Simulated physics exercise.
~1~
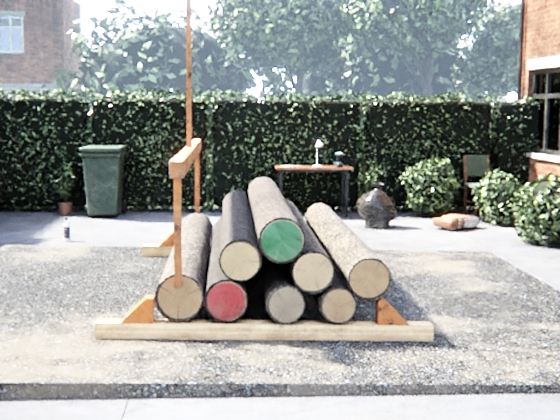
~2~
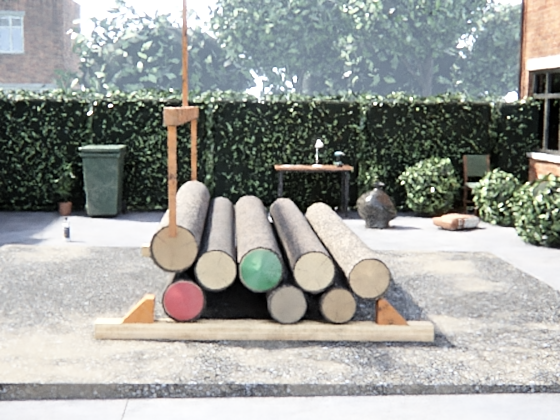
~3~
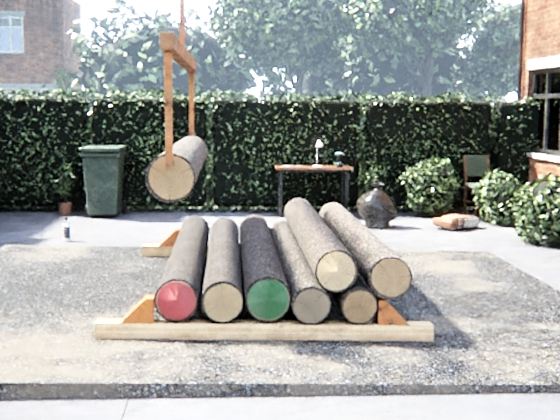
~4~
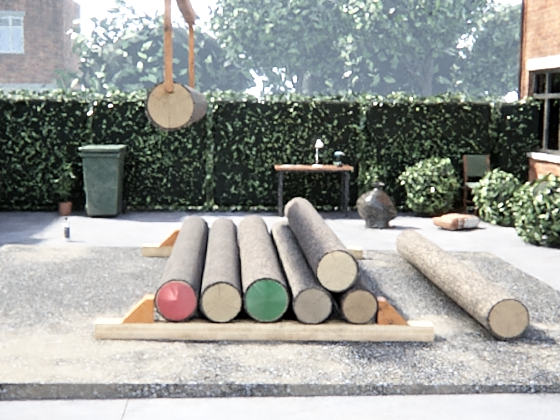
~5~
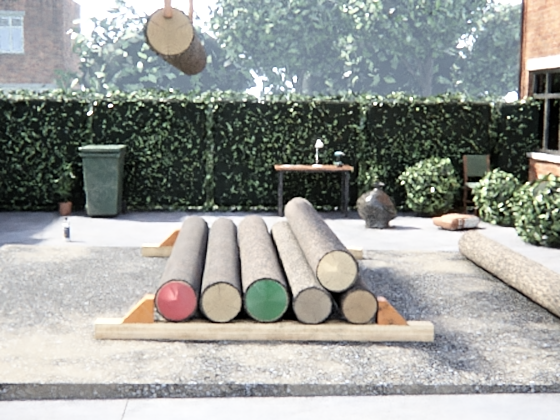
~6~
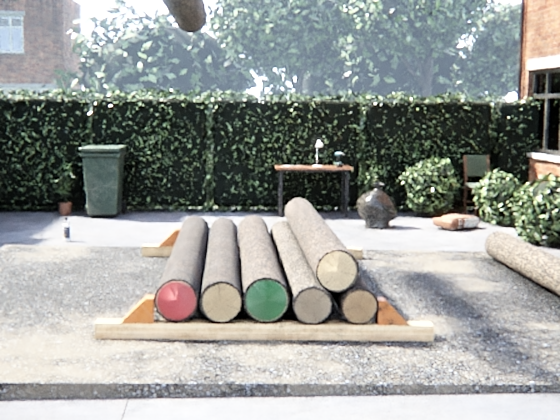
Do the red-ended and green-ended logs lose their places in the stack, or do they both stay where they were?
They both lose their places. The red-ended log shifts to the left, and the green-ended one drops down into the bottom row.
An orange lifting beam hoisted a log from the left of a stack, and the red-ended log shifted left while the green-ended one dropped to the bottom row. Another log rolled away to the right across the gravel as the lifted one rose almost out of sight.
